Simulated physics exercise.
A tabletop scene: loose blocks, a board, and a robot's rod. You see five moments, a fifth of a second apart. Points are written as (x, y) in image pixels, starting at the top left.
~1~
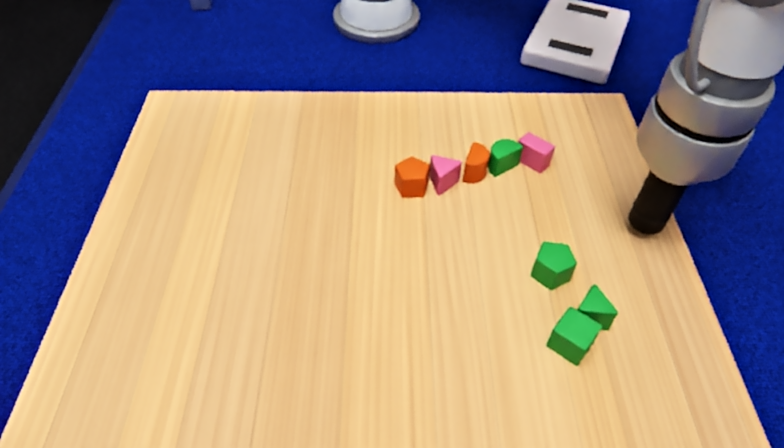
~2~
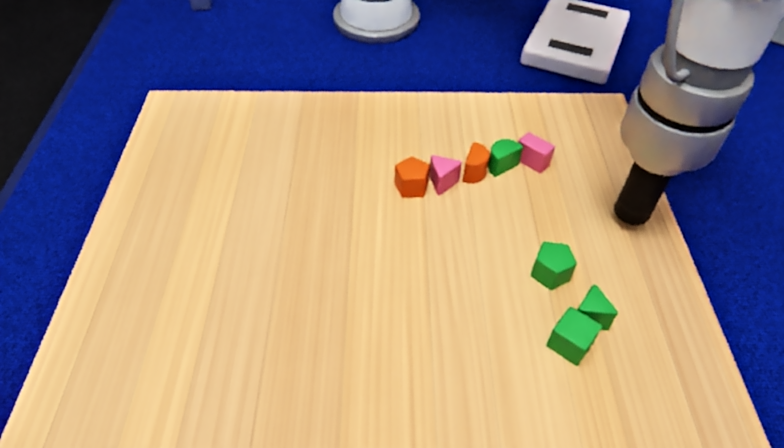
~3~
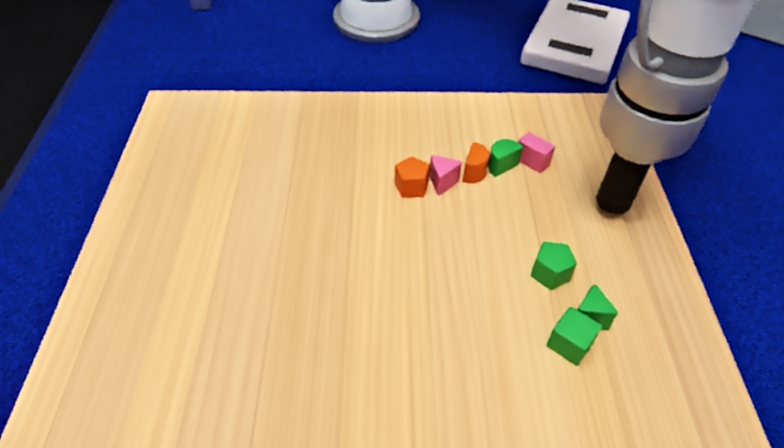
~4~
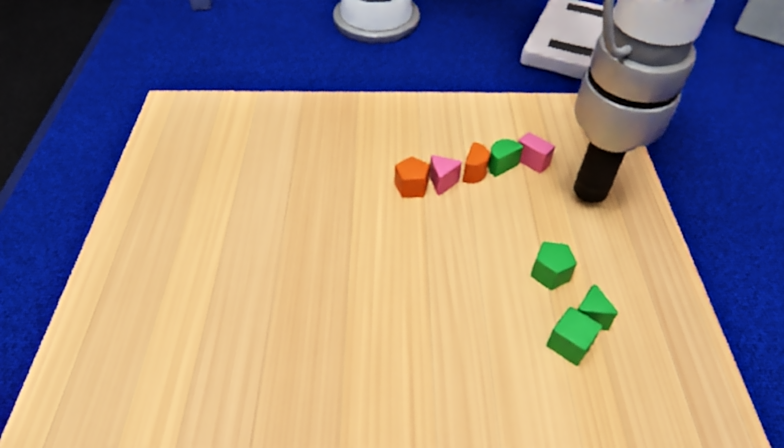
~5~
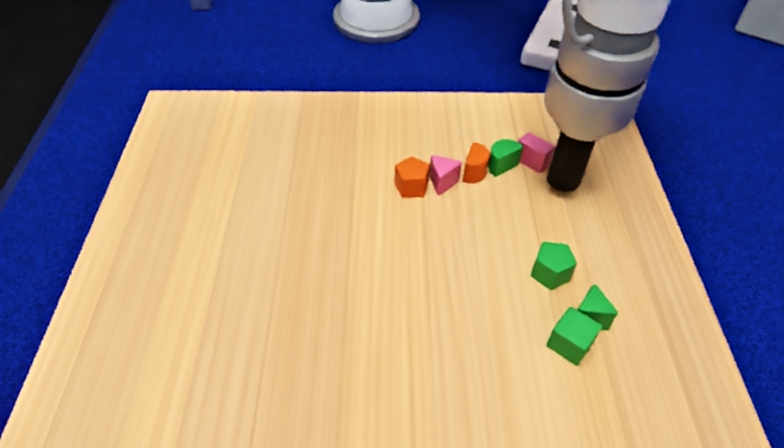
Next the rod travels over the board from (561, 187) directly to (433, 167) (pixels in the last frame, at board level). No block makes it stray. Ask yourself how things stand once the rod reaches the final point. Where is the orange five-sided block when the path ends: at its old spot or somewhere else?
My prediction: It moves.
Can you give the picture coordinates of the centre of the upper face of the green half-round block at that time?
My prediction: (490, 138).
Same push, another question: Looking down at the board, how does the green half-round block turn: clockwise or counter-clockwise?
Clockwise, from overhead.
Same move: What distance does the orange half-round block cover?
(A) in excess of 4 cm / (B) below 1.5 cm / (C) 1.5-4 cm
The answer is A.
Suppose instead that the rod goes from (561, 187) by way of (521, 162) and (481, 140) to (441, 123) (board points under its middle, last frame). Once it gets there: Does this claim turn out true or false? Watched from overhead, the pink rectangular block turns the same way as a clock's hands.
True - the claim holds.
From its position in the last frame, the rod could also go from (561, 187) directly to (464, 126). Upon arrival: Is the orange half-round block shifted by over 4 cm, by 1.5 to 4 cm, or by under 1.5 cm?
Distance: Less than 1.5 cm.
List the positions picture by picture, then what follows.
In the first picture, tip of the rod (646, 222), middles of tops, orange five-sided block (413, 168), pink triangle (445, 164), orange half-round block (478, 154), green half-round block (505, 147).
In the second picture, rod (631, 213), nothing pushed.
In the third picture, rod (613, 203), nothing pushed.
In the fourth picture, rod (590, 192), nothing pushed.
In the fifth picture, rod (563, 181), orange five-sided block (413, 168), pink triangle (445, 164), orange half-round block (478, 154), green half-round block (505, 147).
What follows on the original path. One third of the way, rod (518, 174); nothing pushed yet.
Two thirds of the way, rod (475, 167); orange five-sided block (408, 168); pink triangle (435, 166), turned 20° clockwise; orange half-round block (446, 155), turned 75° anticlockwise; green half-round block (490, 138), turned 40° clockwise.
At the end, rod (433, 161); orange five-sided block (393, 173); pink triangle (422, 170); orange half-round block (404, 153), turned 100° anticlockwise; green half-round block (490, 138), turned 40° clockwise.
